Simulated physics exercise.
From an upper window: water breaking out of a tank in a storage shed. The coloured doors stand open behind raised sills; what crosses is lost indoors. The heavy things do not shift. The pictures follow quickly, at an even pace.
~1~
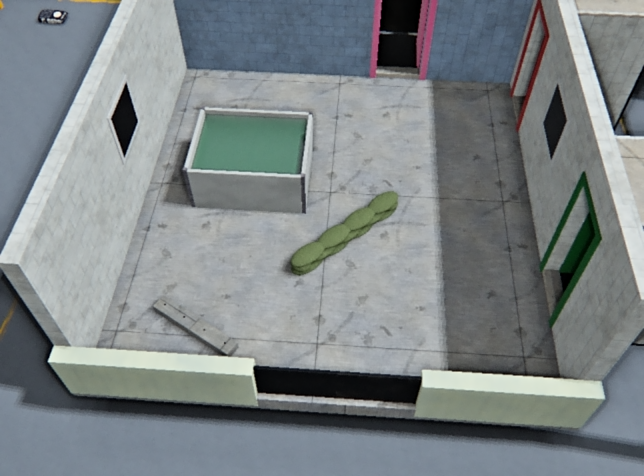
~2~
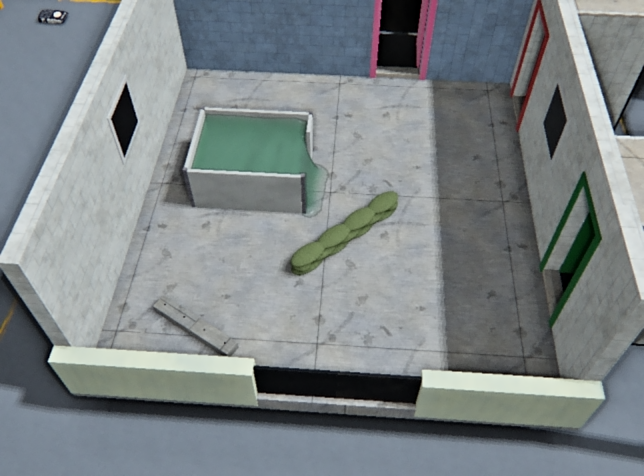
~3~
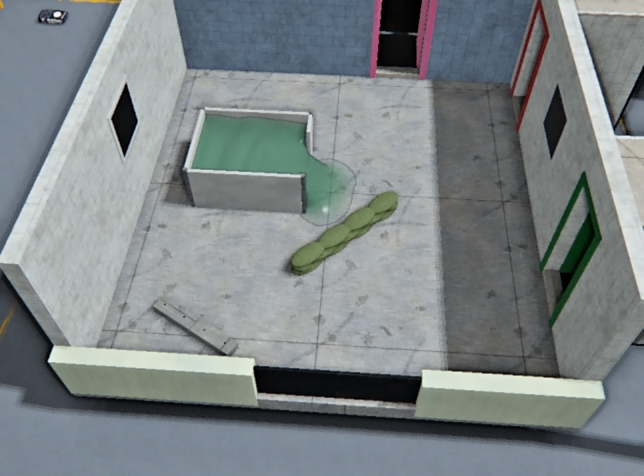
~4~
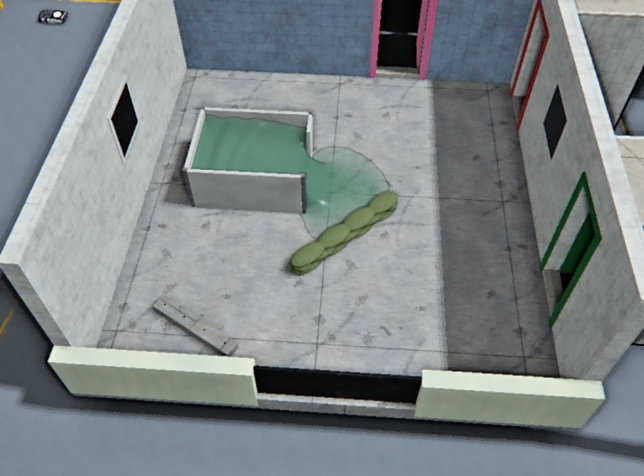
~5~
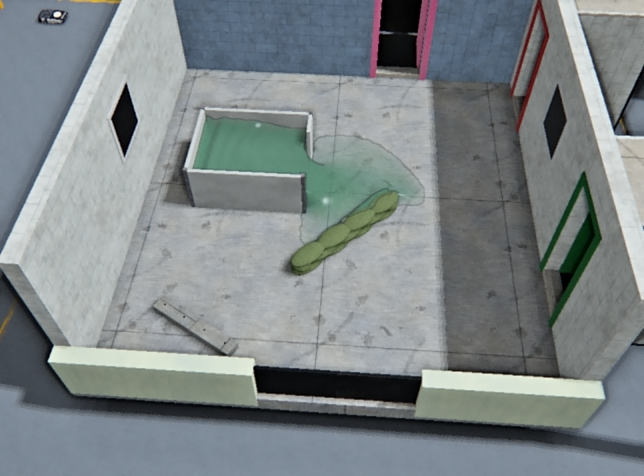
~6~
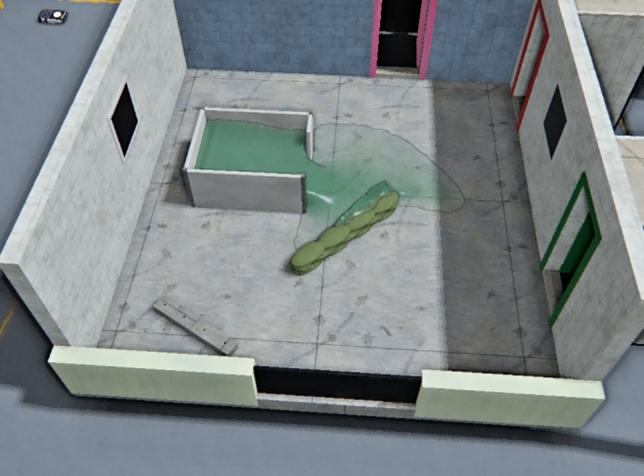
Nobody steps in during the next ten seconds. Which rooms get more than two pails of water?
One by one: The red door lets in a lot; the green door admits no more than that; the pink door admits no more than that.
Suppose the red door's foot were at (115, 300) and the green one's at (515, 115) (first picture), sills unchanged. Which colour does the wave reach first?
I say the one in green.
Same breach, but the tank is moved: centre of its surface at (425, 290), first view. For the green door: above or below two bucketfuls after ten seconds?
In short: The green door takes more.
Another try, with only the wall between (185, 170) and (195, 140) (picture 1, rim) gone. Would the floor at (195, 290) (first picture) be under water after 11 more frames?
At that place: Flooded.
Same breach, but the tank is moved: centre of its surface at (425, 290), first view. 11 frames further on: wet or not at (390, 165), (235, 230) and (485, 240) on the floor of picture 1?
In that order: No water, not flooded, under water.
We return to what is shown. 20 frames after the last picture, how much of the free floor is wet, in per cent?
Close to 50 %.
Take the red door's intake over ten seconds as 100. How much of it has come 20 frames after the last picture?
About 40 per cent.
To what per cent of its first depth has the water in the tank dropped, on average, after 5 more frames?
Near 54 in a hundred.
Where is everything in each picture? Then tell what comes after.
In the first picture, still water in the tank at (251, 144).
In the second picture, water pours out at (305, 179) and has run to (306, 215).
In the third picture, water pours out at (305, 179) and has run to (347, 171).
In the fourth picture, the front is at (384, 183), out from the gap at (305, 181).
In the fifth picture, the front is at (418, 187), out from the gap at (305, 180).
In the sixth picture, water pours out at (305, 180) and has run to (459, 200).
A moment on, water covers 25 % of the floor; the red door not reached, the green door not reached, the pink door not reached.
Next, water covers 40 % of the floor; the red door under two buckets in, the green door wet at the sill, nothing in, the pink door wet at the sill, nothing in.
Then, water covers 50 % of the floor; the red door far over two buckets in, the green door wet at the sill, nothing in, the pink door wet at the sill, nothing in.
Later, water covers 80 % of the floor; the red door far over two buckets in, the green door wet at the sill, nothing in, the pink door under two buckets in.
In the end, water covers 95 % of the floor; the red door far over two buckets in, the green door wet at the sill, nothing in, the pink door under two buckets in.
